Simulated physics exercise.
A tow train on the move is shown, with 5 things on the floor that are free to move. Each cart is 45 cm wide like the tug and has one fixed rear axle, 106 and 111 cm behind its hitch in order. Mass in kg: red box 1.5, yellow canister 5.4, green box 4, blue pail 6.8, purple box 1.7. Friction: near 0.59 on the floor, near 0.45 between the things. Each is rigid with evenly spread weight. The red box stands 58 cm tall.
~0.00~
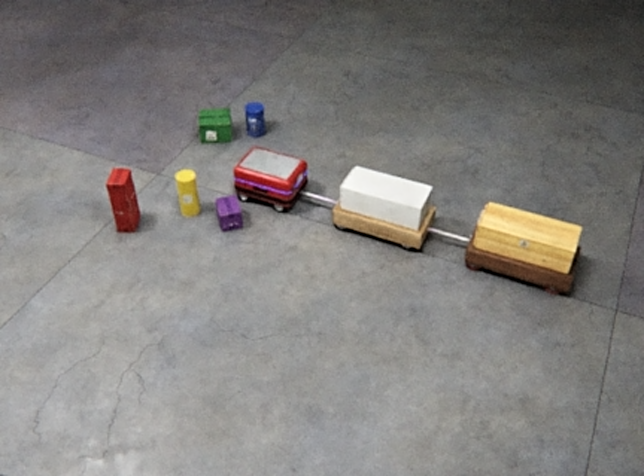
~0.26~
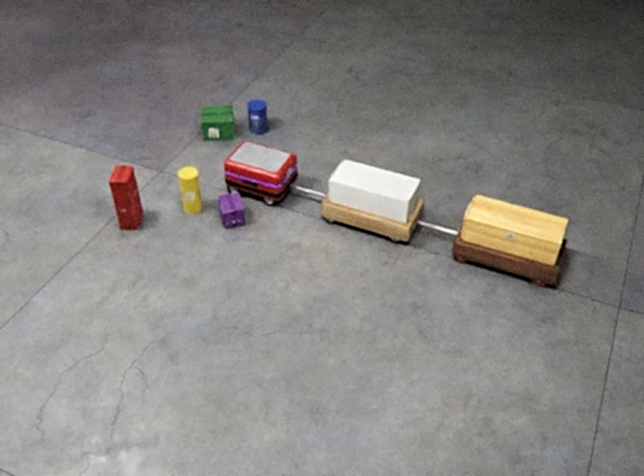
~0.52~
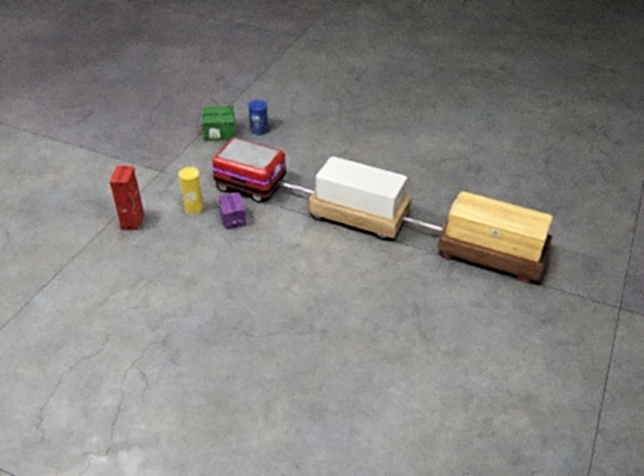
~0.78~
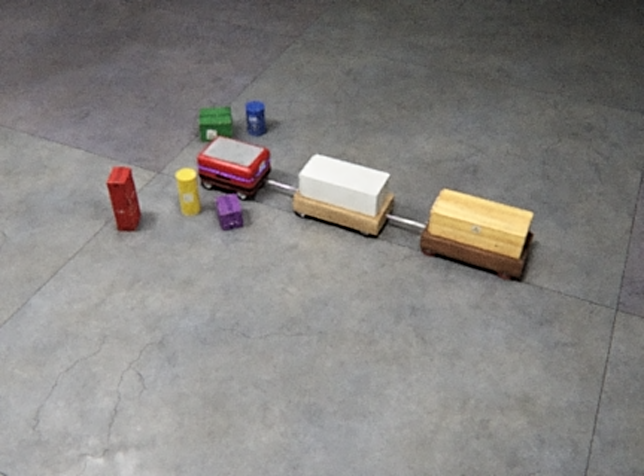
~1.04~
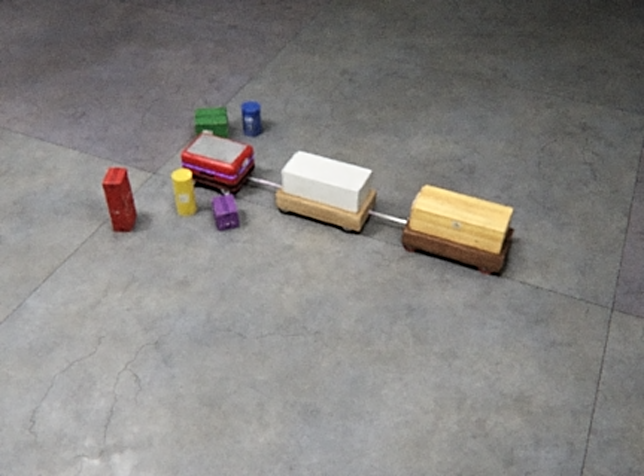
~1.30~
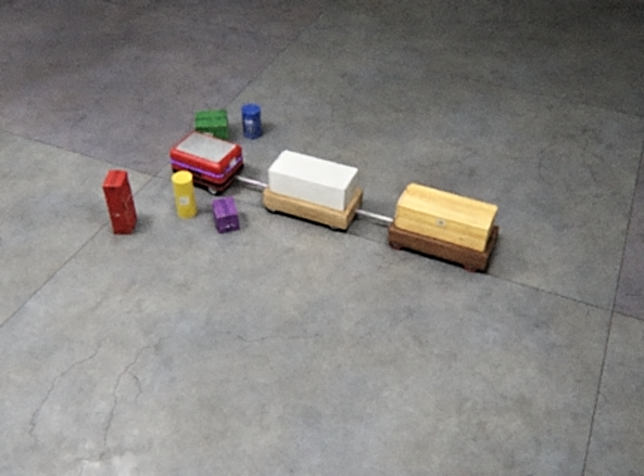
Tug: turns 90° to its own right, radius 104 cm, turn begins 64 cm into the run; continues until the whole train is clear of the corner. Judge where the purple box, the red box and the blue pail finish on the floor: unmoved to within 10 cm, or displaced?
The purple box is unmoved. The red box is unmoved. The blue pail is displaced.
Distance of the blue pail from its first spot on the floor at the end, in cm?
The shift is close to 46 cm.
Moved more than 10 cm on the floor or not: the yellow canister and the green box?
First the yellow canister: It stays in position; then the green box: It departs its position.
After 4.10 s, tug has run 221 cm; green box slid 24 cm.
After 7.20 s, tug has run 389 cm; blue pail slid 23 cm near (259, 111); green box slid 86 cm.
At rest (10.7 s), not toppled but over 10 cm from the start, green box and blue pail; the other 3 in place, give or take 10 cm. Seen from the same camera at the end, purple box near (226, 215), red box near (120, 203).
